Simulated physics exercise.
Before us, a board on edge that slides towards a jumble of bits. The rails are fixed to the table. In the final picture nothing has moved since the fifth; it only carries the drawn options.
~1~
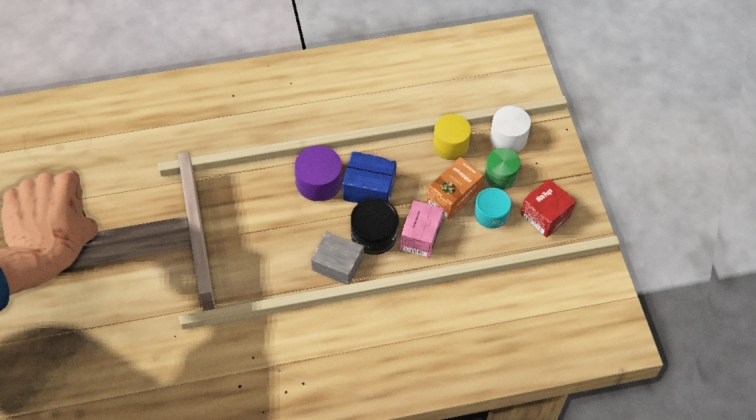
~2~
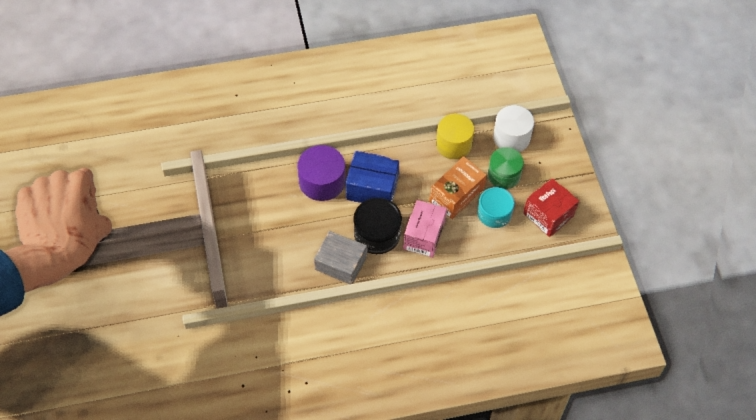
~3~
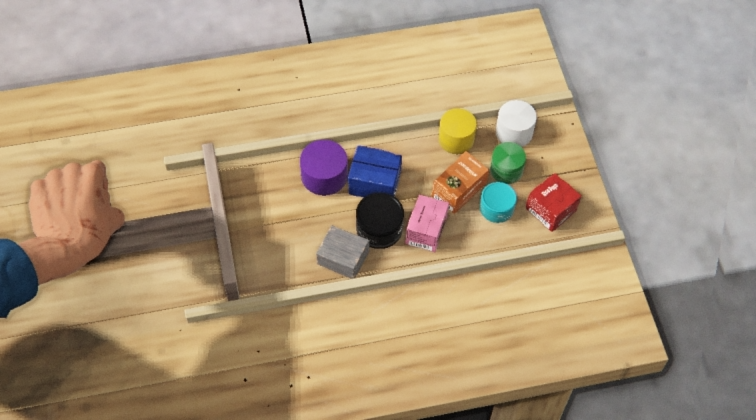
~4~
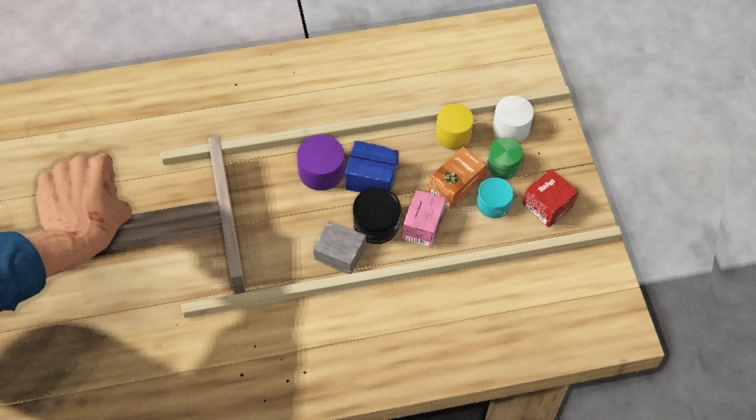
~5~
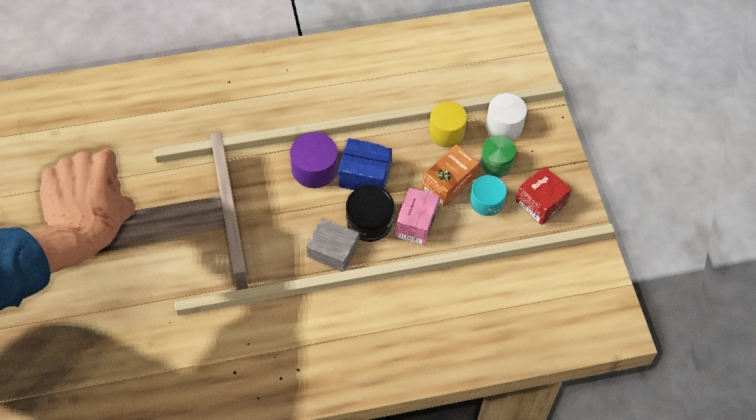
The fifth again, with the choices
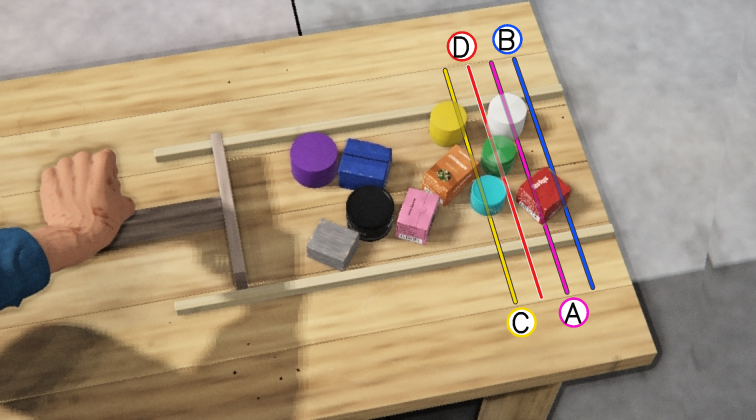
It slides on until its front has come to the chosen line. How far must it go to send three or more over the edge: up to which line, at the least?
It must go as far as D.
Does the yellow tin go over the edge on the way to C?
No.
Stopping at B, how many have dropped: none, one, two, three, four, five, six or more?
Six or more.
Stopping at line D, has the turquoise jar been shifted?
By then, yes.
On the marked copy, A at (527, 171); B at (551, 167); C at (478, 179); D at (503, 175).
Following D. Soon after the start, board (330, 183); grey block (374, 242); purple tin (350, 154).
Later, board (428, 166); green tin (540, 132); red packet (563, 202).
In the end, board (502, 154); red packet over the edge; green tin over the edge; four fallen.
As for the rest, A drops six, but is farther than needed; B drops eight, but is farther than needed; C drops only one.
